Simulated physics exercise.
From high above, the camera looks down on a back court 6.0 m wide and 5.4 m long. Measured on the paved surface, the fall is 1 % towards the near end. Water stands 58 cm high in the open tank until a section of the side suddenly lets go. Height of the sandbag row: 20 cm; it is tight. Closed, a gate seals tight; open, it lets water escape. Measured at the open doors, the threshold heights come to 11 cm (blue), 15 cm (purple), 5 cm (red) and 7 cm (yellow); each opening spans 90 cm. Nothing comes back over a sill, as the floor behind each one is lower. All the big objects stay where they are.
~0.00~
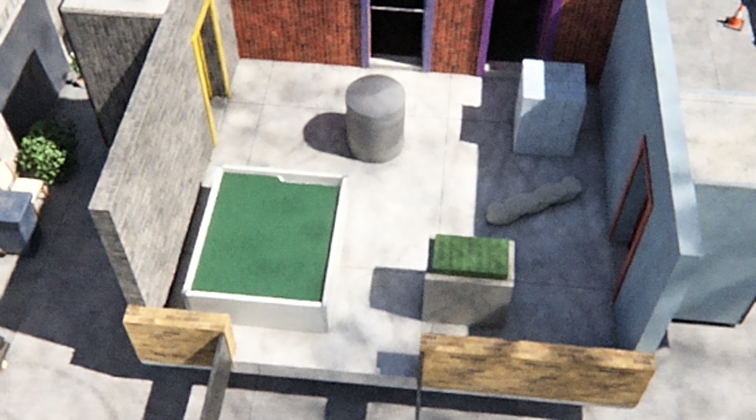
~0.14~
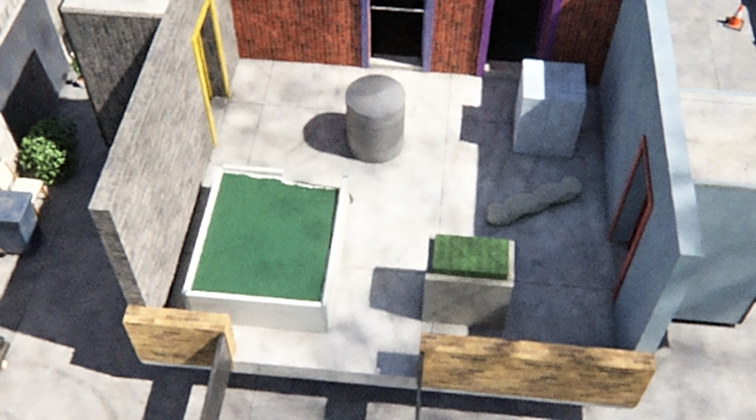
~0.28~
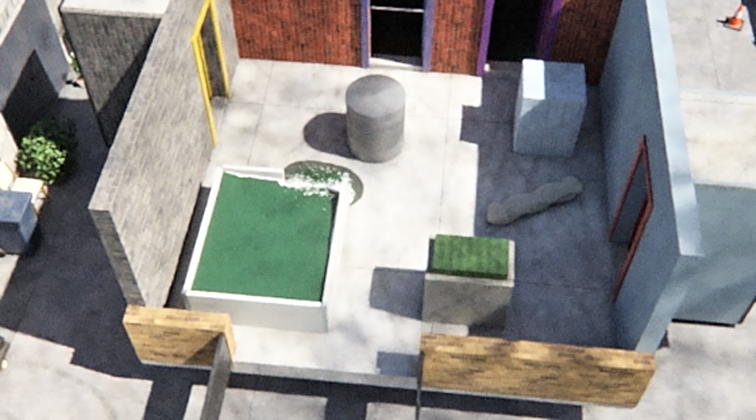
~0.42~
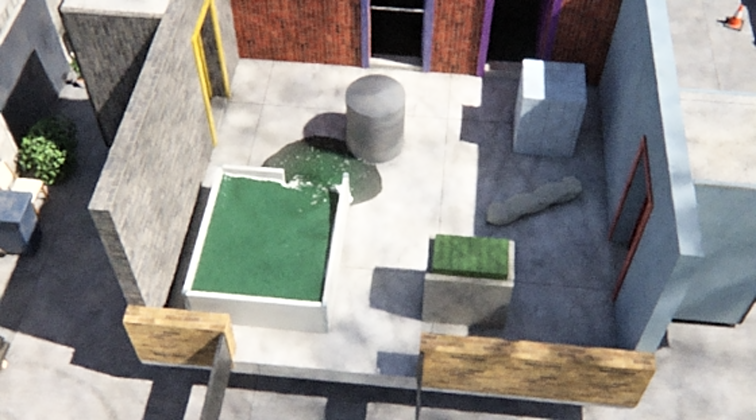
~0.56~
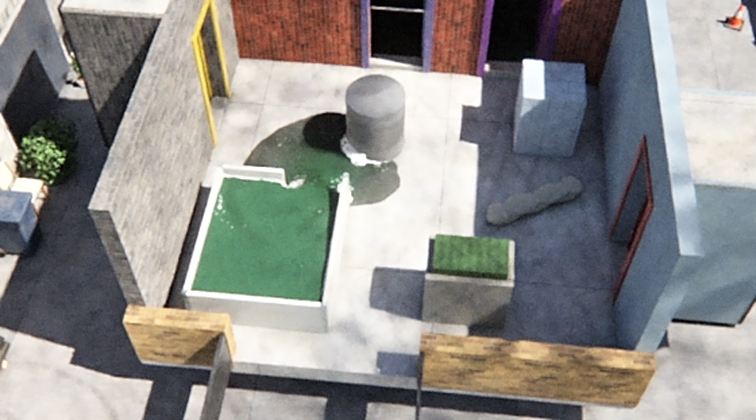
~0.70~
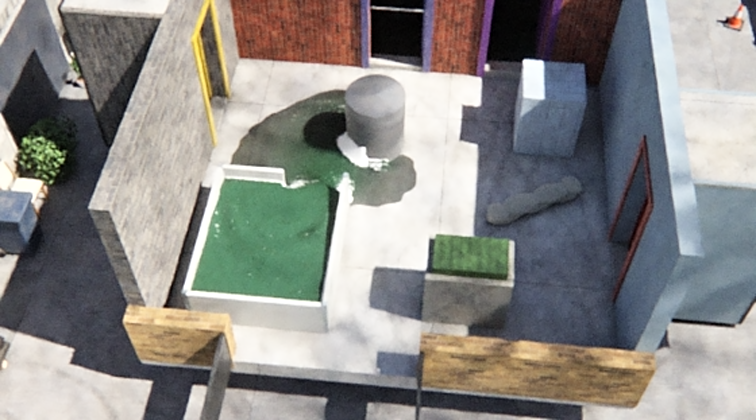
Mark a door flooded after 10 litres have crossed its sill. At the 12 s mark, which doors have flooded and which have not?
The blue door has not; the purple door has not; the red door has not; the yellow door has flooded.
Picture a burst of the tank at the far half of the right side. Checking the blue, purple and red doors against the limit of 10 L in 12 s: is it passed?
Outcomes - blue: Not exceeded, purple: Not exceeded, red: Exceeded.
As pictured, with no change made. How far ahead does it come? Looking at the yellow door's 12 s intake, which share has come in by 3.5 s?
I'd put it at about 15 per cent by that point.
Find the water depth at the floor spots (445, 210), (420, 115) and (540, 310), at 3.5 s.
About 2, 2 and 1 cm.
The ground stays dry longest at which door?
Result: Red door.
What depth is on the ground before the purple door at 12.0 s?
Reading: Close to 6.5 cm.
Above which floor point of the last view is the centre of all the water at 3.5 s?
Its balance point lies near (313, 189).
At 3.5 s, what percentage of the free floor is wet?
Roughly 55 % of the floor is wet.
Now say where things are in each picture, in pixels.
In the first picture, still water, 58 cm deep, in the open tank at (270, 235).
In the second picture, water pours out on the open tank's far side and has run 0.5 m, to a hidden place; typically 8 cm deep outside, 58 cm at the open tank's back.
In the third picture, the front is at (296, 166), 0.8 m from the gap on the open tank's far side; 0.7 m2 of floor is under water; 58 cm left at the back of the open tank.
In the fourth picture, water pours out on the open tank's far side and has run 1.2 m, to (313, 141); typically 6 cm deep outside, 58 cm at the open tank's back.
In the fifth picture, the front is at (340, 118), 1.8 m from the gap on the open tank's far side; 2.4 m2 of floor is under water; 58 cm left at the back of the open tank.
In the sixth picture, the front is at (341, 93), 2.3 m from the gap on the open tank's far side; 3.2 m2 of floor is under water; 58 cm left at the back of the open tank.
After 1.4 s water covers 25 % of the floor and is deepest (38 cm) near (353, 156); blue door 5 cm at the sill, 0 L in, purple door not reached, red door not reached, yellow door 4 cm at the sill, 0 L in.
After 2.2 s water covers 35 % of the floor and is deepest (36 cm) near (249, 66); blue door 9 cm at the sill, 0 L in, purple door not reached, red door not reached, yellow door 5 cm at the sill, 0 L in.
After 3.5 s water covers 55 % of the floor and is deepest (22 cm) near (232, 88); blue door 8 cm at the sill, 0 L in, purple door 3 cm at the sill, 0 L in, red door not reached, yellow door 11 cm at the sill, 10 L in.
After 7.0 s water covers 80 % of the floor and is deepest (14 cm) near (353, 156); blue door 7 cm at the sill, 0 L in, purple door 5 cm at the sill, 0 L in, red door 2 cm at the sill, 0 L in, yellow door 11 cm at the sill, 67 L in.
After 12.0 s water covers 95 % of the floor and is deepest (12 cm) near (160, 337); blue door 5 cm at the sill, 0 L in, purple door 6 cm at the sill, 0 L in, red door 4 cm at the sill, 0 L in, yellow door 5 cm at the sill, 79 L in.
